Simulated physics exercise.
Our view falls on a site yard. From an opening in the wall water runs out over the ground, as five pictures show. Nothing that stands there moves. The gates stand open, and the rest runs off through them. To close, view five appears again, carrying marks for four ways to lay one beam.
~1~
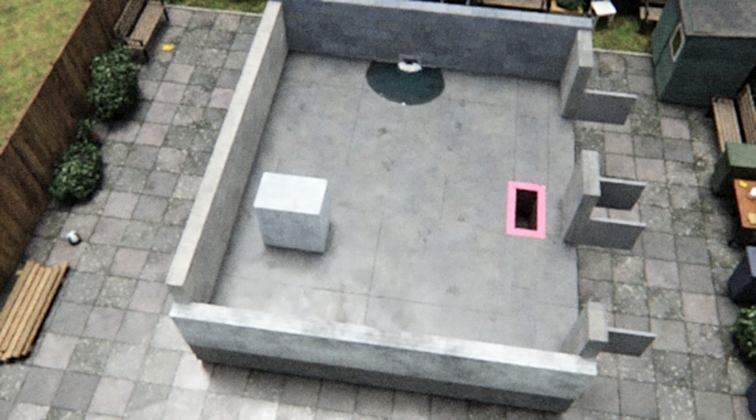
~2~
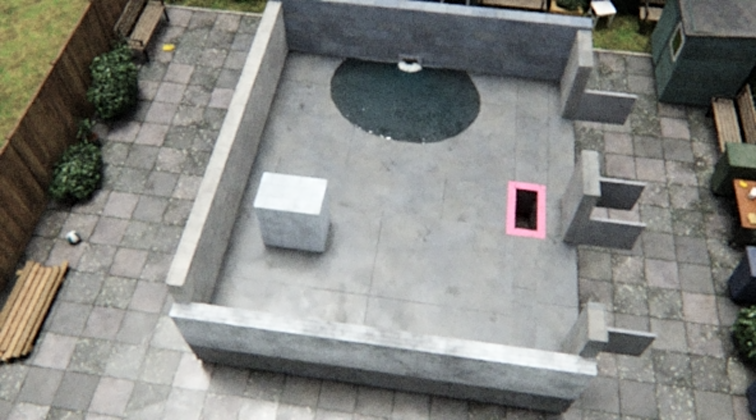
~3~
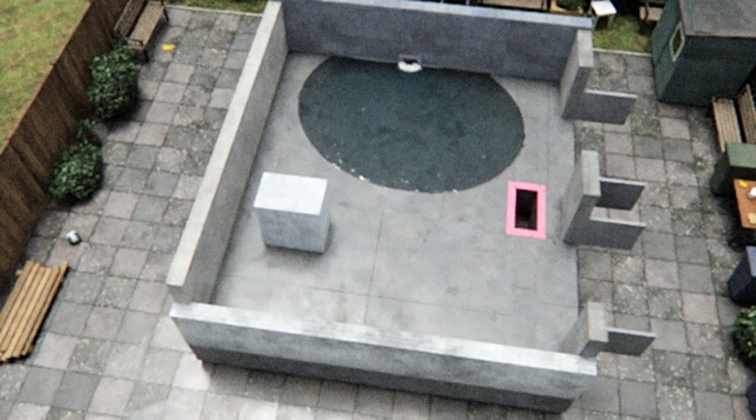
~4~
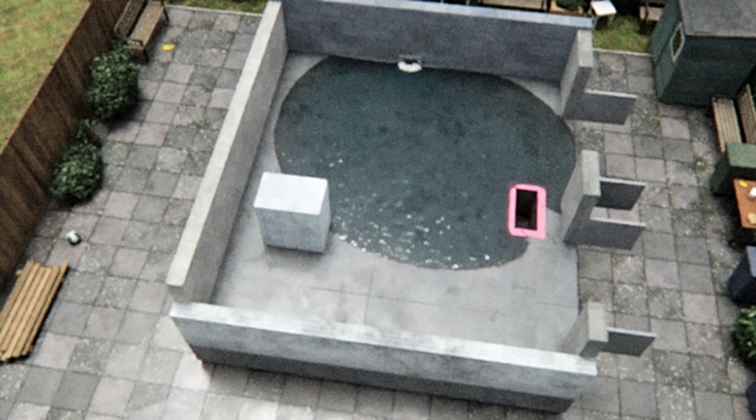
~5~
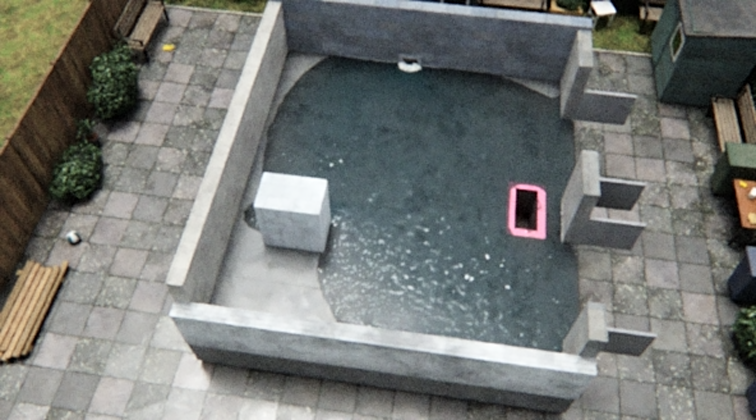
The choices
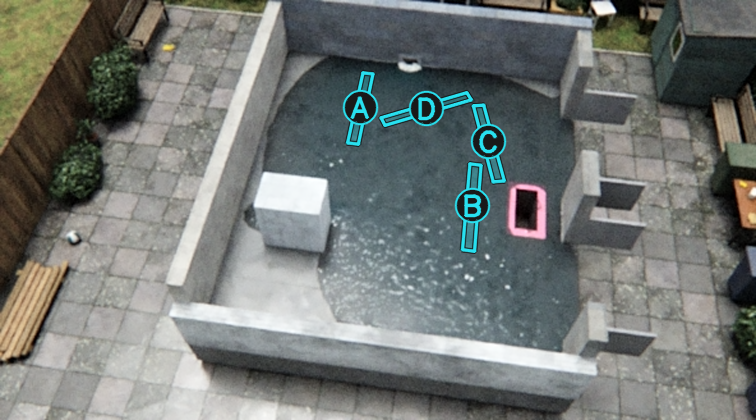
In the video, dark water spreads from an outlet at the back wall across a walled concrete yard, reaching the pink-edged drain on the right, then surrounding it and wetting around the pale block, leaving the front-left floor dry.
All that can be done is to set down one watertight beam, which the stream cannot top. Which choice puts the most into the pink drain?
The answer is spot A.
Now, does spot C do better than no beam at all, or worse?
Spot C is worse.
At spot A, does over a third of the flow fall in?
No.
In cyan, A from (352, 143) to (367, 73); B from (468, 250) to (475, 164); C from (478, 105) to (498, 181); D from (383, 121) to (469, 96).
With A, about 21 % of the stream goes into the pink drain, about 78 % out by the gates.
With B, about 12 % of the stream goes into the pink drain, about 87 % out by the gates.
With C, about 10 % of the stream goes into the pink drain, about 90 % out by the gates.
With D, about 9 % of the stream goes into the pink drain, about 91 % out by the gates.
